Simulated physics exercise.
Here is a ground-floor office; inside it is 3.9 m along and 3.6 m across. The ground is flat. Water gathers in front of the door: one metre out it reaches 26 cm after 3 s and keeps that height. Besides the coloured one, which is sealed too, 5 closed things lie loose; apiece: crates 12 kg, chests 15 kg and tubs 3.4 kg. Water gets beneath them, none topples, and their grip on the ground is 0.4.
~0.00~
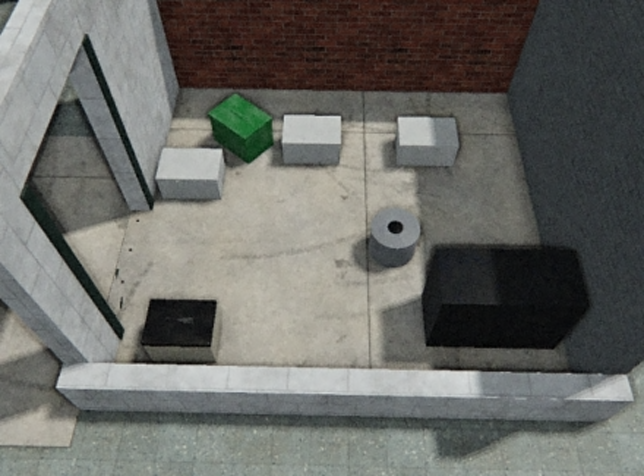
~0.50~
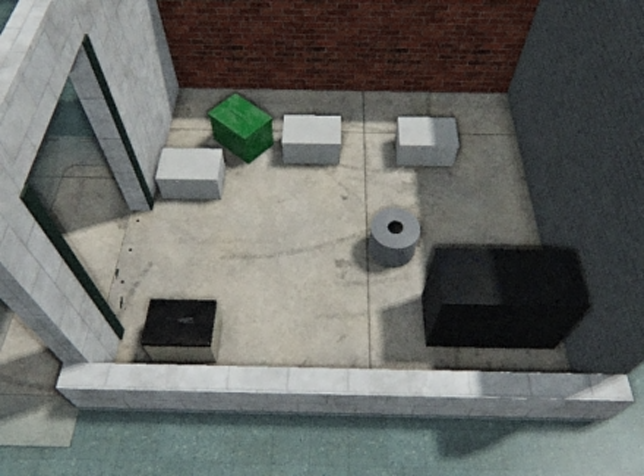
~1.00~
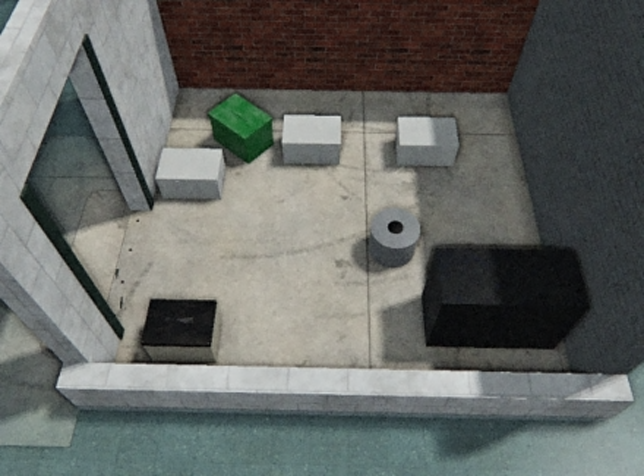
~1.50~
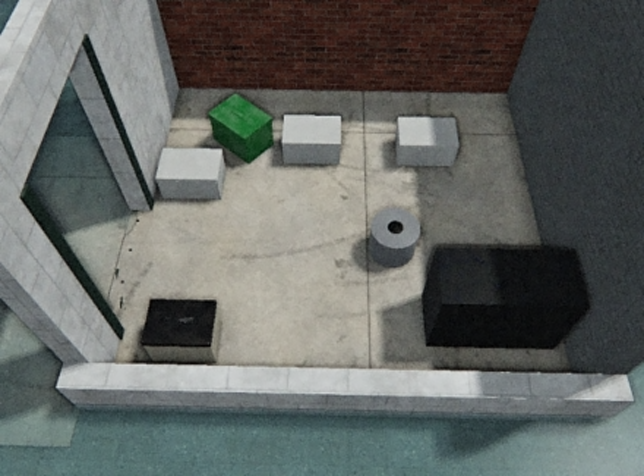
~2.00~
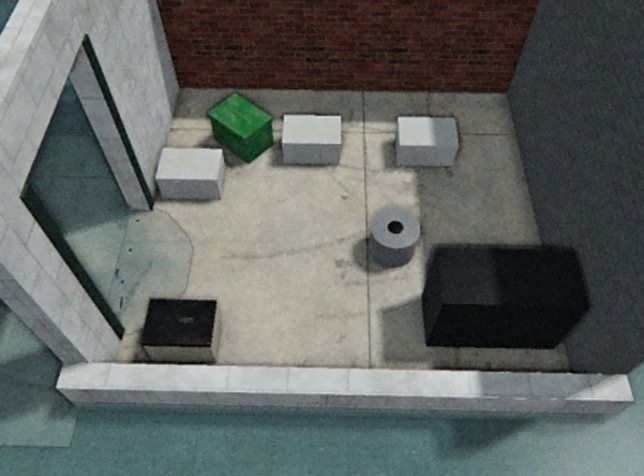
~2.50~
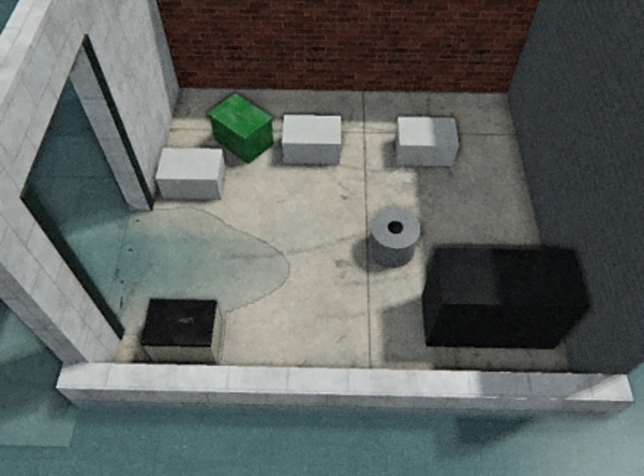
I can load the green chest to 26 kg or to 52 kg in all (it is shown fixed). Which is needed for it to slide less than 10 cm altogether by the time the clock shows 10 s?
Verdict: Only the higher weight holds it.
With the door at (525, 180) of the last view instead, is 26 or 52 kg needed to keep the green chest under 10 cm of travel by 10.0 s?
In that case only the higher weight holds it.
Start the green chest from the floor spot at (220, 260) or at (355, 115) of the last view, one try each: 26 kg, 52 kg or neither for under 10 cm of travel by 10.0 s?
In turn: Neither is enough; neither holds.
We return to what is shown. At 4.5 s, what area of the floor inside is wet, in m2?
Some 9.0 m2.
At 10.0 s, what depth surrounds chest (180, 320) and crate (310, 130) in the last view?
Roughly 14 and 9 cm.
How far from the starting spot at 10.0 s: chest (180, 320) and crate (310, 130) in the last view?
In turn: 20 cm, 30 cm.
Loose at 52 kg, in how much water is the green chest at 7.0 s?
Roughly 1 cm.
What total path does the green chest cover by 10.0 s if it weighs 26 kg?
About 40 cm.
After 3.5 s the green chest would be 0 cm from its start with 26 kg and 0 cm from its start with 52 kg; 0 cm of water round it then.
After 4.5 s the green chest would be 0 cm from its start with 26 kg and 0 cm from its start with 52 kg; 1 cm of water round it then.
After 7.0 s the green chest would be 0 cm from its start with 26 kg and 0 cm from its start with 52 kg; 1 cm of water round it then.
After 10.0 s the green chest would be 40 cm from its start with 26 kg and 2 cm from its start with 52 kg; 10 cm of water round it then.
